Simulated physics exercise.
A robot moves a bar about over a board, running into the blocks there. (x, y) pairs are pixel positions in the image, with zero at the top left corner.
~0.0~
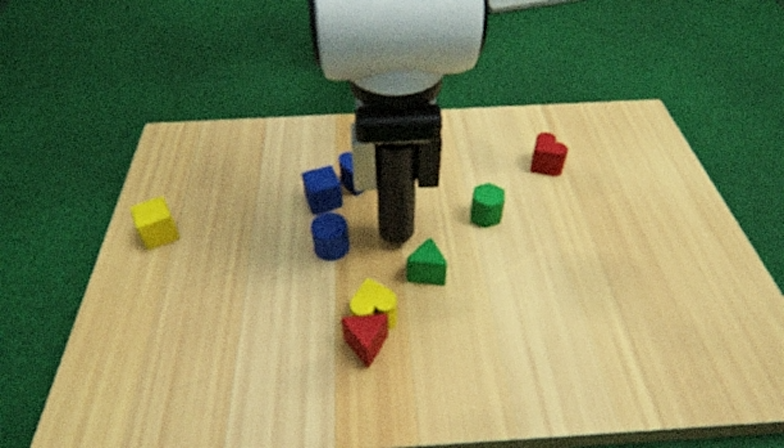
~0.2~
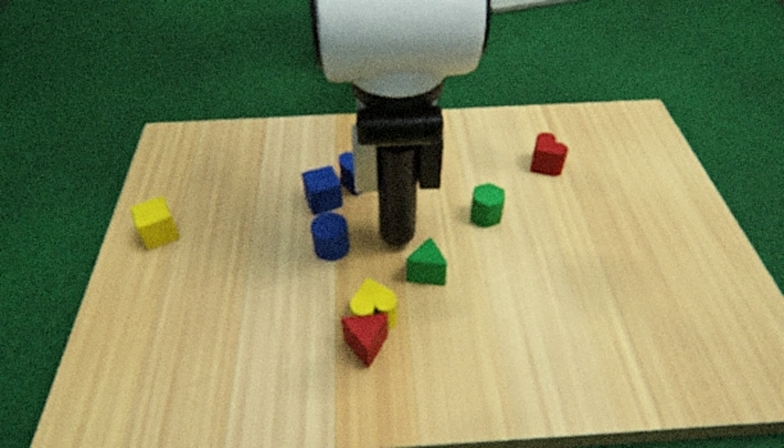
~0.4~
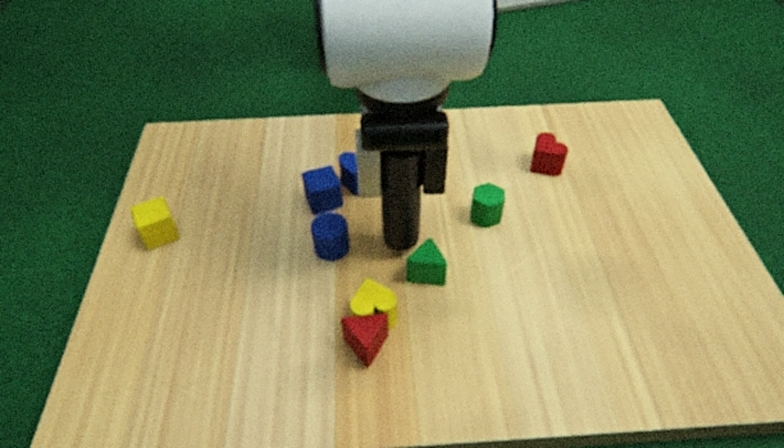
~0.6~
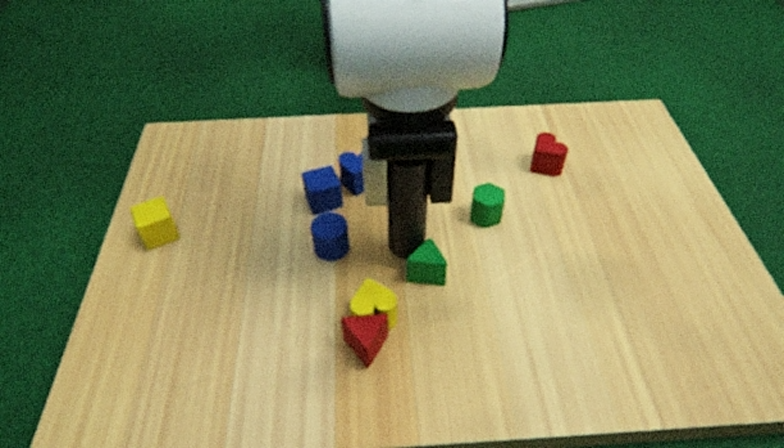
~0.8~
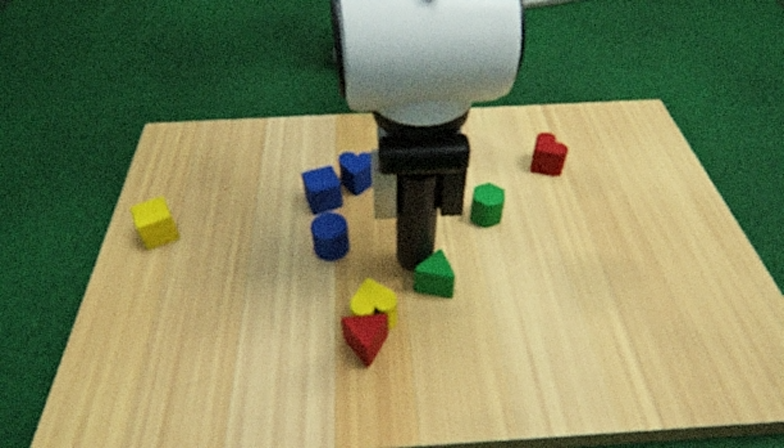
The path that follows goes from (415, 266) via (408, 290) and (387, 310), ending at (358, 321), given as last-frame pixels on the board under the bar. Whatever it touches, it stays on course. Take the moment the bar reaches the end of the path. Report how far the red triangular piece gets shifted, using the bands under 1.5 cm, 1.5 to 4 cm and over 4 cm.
It gets moved 1.5 to 4 cm.
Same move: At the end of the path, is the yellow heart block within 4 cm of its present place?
I expect not.
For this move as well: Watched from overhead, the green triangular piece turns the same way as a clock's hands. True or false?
My answer: False.
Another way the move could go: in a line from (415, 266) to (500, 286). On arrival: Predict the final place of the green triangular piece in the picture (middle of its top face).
The middle of its upper face will lie at (463, 283).
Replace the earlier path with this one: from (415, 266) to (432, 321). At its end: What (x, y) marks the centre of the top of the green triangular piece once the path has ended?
The middle of its upper face will lie at (469, 302).
The first path, step by step. Halfway along, bar (398, 293); yellow heart block (368, 300); green triangular piece (442, 274), turned 20° anticlockwise.
At the end, bar (357, 312); blue cylinder still; red triangular piece (352, 345), turned 15° anticlockwise; yellow heart block (325, 324); green triangular piece (442, 274), turned 20° anticlockwise.
